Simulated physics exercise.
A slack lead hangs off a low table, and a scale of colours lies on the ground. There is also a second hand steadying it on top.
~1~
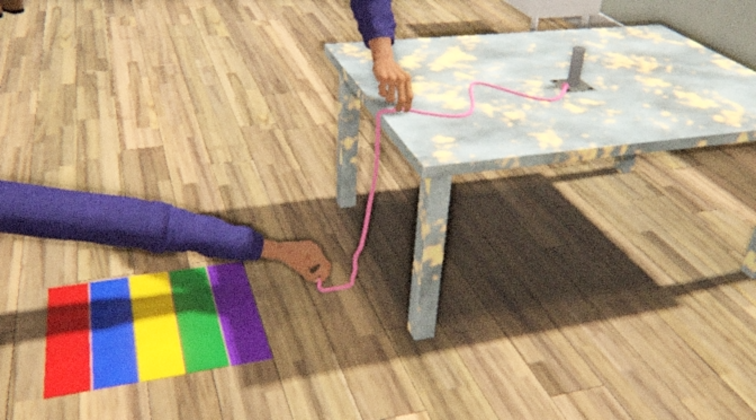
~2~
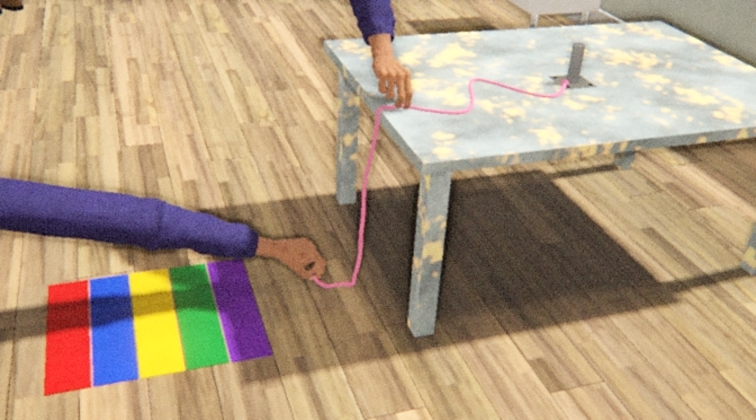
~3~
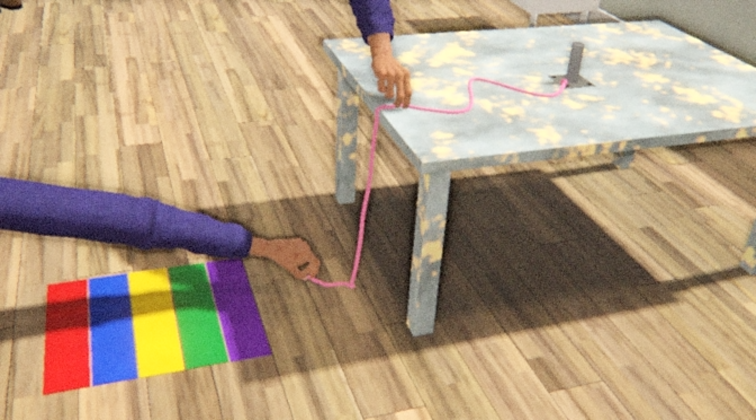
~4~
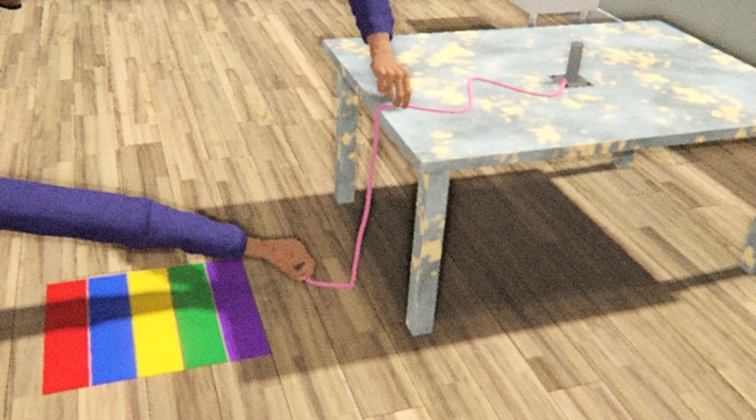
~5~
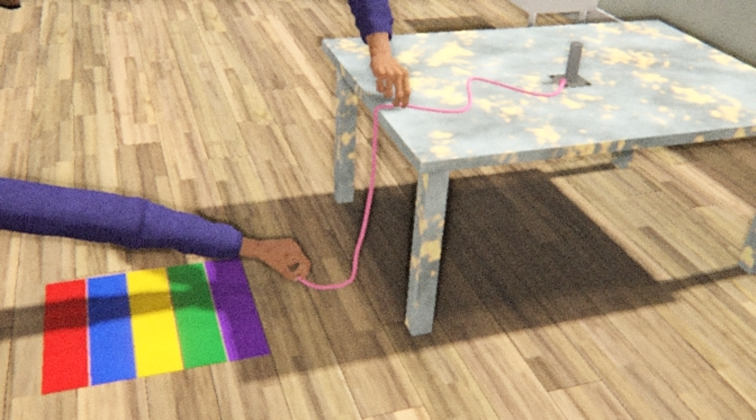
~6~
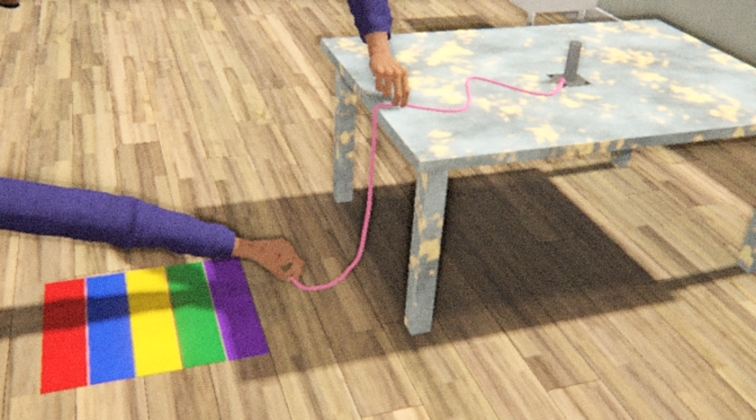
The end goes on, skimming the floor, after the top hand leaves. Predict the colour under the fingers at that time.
The red one.
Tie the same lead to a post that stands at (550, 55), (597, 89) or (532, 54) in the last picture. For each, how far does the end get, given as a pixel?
Near (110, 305), (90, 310) and (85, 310).
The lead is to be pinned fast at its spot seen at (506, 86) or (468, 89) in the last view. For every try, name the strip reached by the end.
Try 1: Blue; try 2: Yellow.
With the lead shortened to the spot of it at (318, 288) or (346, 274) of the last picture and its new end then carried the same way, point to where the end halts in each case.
In order, roughly (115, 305) and (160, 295).
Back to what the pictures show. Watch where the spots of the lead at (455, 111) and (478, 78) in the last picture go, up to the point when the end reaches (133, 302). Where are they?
Point one: (365, 118); point two: (451, 90).
Soon after, end near (133, 302); over yellow.
Then, end near (91, 308); over blue.
At full stretch, end near (67, 311); over red. It halts on the red strip.
